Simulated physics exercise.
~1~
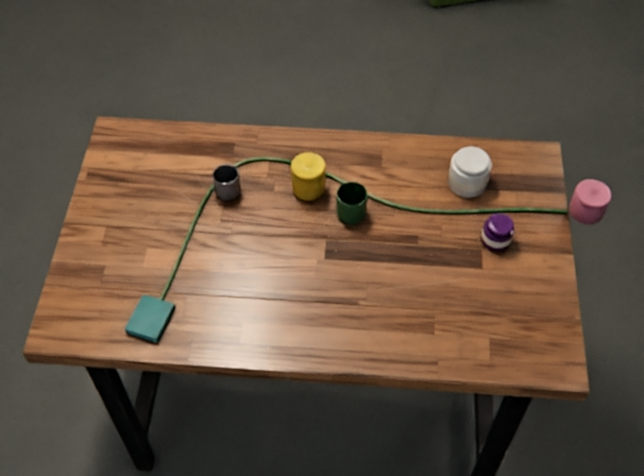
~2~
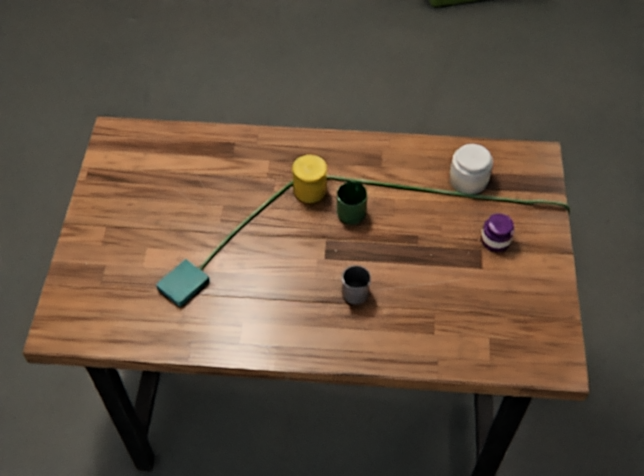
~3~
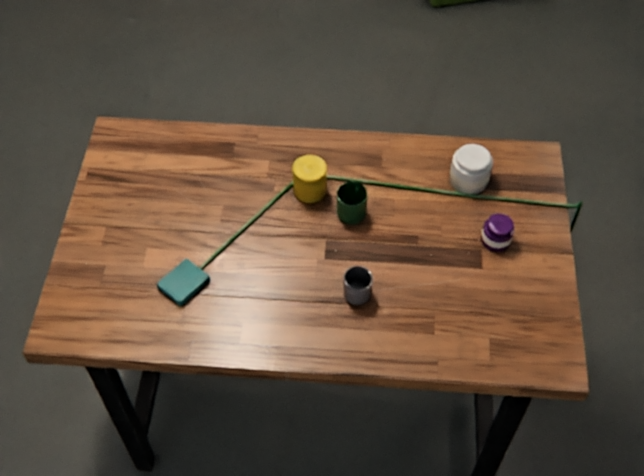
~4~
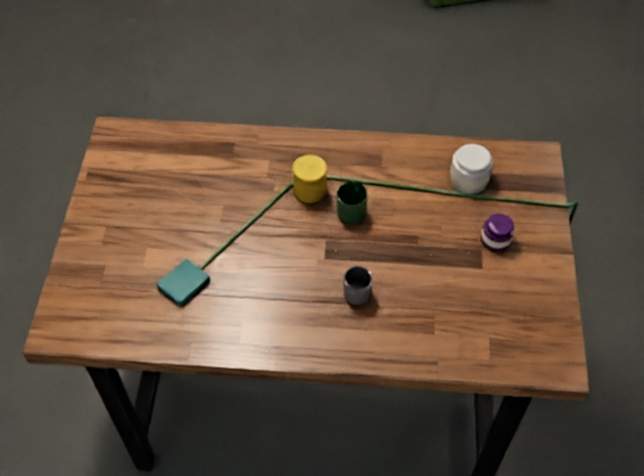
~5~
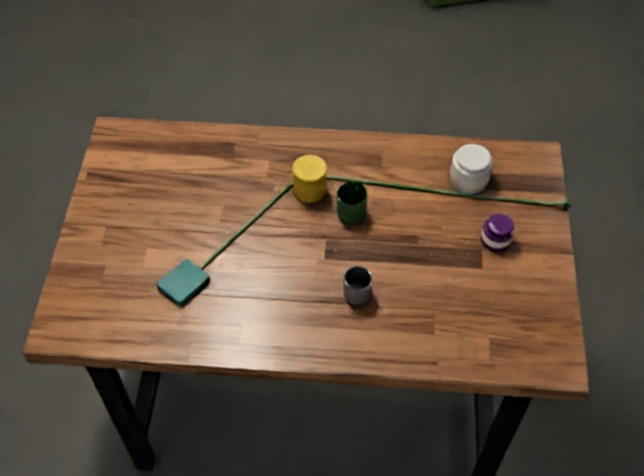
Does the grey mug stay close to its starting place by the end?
No, the grey mug ends far from where it began, standing upright nearer the front and middle of the table.
A green cable winds across a wooden table, seen from above and in front, linking a flat teal phone at the front left to a pink speaker just off the right edge. A grey mug, yellow tub and green cup stand along it, with a white jar and a purple jar at the right. The speaker drops out of sight, and the cable pulls straighter. The phone slides a little right and away from the front, while the mug shifts well right and forward. The cable's end flicks at the right edge, and the phone, mug, tub, cup and jars remain on the table.
